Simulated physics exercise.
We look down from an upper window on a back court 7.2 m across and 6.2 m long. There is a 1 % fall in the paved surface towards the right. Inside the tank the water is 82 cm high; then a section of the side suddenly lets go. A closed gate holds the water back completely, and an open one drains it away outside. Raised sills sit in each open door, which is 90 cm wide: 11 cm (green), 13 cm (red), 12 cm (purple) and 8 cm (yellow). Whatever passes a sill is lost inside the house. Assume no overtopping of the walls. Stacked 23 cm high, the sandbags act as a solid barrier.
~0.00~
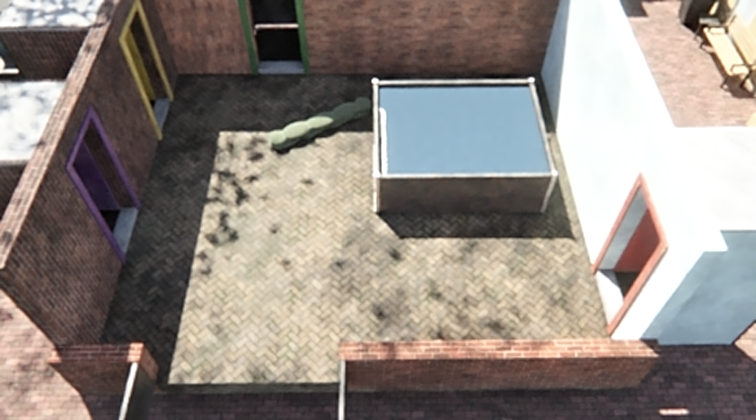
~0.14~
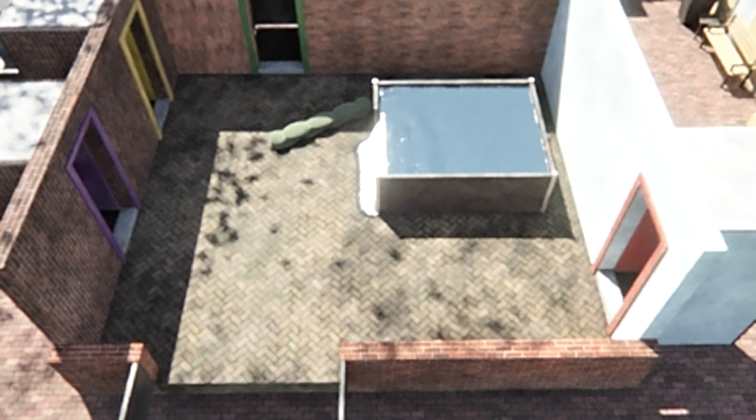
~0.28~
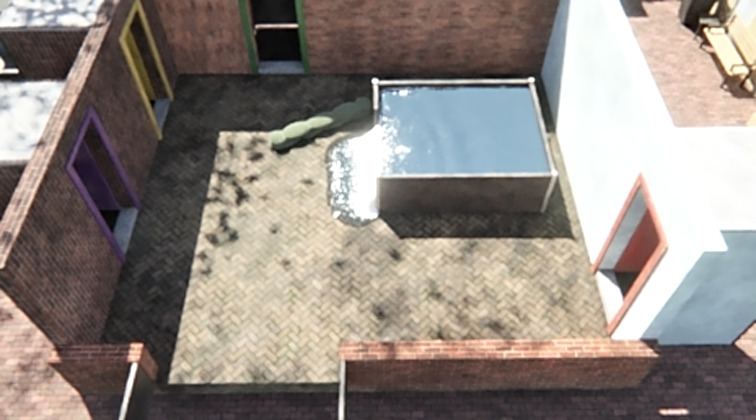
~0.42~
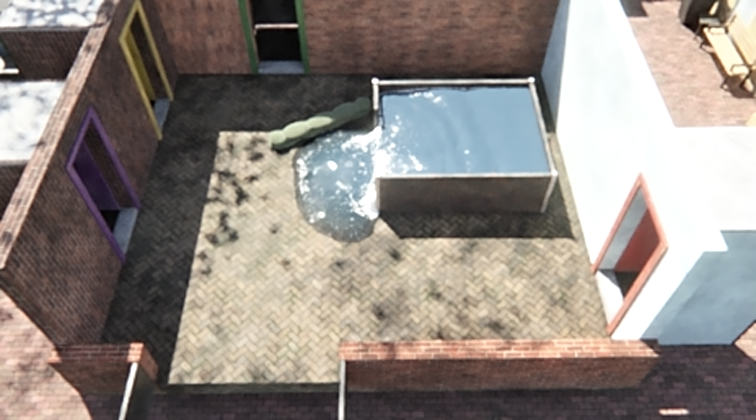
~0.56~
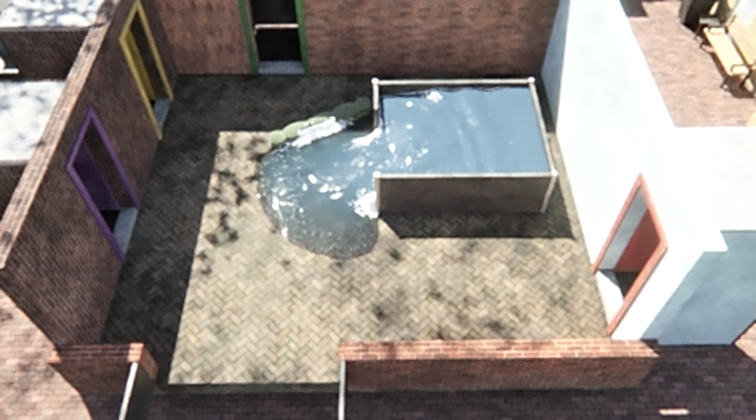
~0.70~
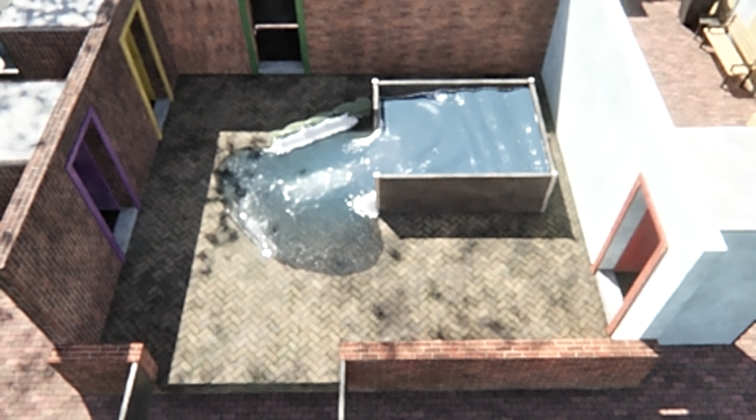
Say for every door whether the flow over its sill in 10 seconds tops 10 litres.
Outcome: At the green door I expect the water to hold within the limit; at the red door I expect the water to hold within the limit; at the purple door I expect the water to rise above the limit; at the yellow door I expect the water to rise above the limit.
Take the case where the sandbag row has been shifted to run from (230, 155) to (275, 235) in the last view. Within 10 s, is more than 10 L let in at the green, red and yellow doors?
Then the green door is over the mark, the red door short of it, the yellow door over the mark.
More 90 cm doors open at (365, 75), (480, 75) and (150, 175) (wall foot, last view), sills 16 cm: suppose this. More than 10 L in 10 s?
In sequence the answers are less than that, less than that and more than that.
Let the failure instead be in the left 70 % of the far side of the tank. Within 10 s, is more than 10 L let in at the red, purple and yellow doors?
Result: Red limit not passed, purple limit not passed, yellow limit passed.
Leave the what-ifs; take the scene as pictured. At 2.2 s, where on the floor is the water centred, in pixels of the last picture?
Pixel position near (355, 181).
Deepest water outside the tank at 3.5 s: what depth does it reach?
About 43 cm.
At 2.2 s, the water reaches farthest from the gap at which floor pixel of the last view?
Somewhere about (94, 366).
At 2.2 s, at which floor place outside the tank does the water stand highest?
It's at about (94, 366) in the last picture.
After 1.4 s water covers 35 % of the floor and is deepest (44 cm) near (371, 192); green door not reached, red door not reached, purple door 21 cm at the sill, 5 L in, yellow door not reached.
After 2.2 s water covers 50 % of the floor and is deepest (46 cm) near (94, 366); green door not reached, red door not reached, purple door 35 cm at the sill, 87 L in, yellow door 13 cm at the sill, 1 L in.
After 3.5 s water covers 50 % of the floor and is deepest (43 cm) near (94, 366); green door 7 cm at the sill, 0 L in, red door not reached, purple door 29 cm at the sill, 263 L in, yellow door 13 cm at the sill, 24 L in.
After 6.0 s water covers 80 % of the floor and is deepest (18 cm) near (94, 366); green door 8 cm at the sill, 0 L in, red door not reached, purple door 18 cm at the sill, 359 L in, yellow door 10 cm at the sill, 35 L in.
After 10.0 s water covers 95 % of the floor and is deepest (18 cm) near (557, 168); green door 7 cm at the sill, 0 L in, red door 9 cm at the sill, 0 L in, purple door 8 cm at the sill, 374 L in, yellow door 7 cm at the sill, 38 L in.
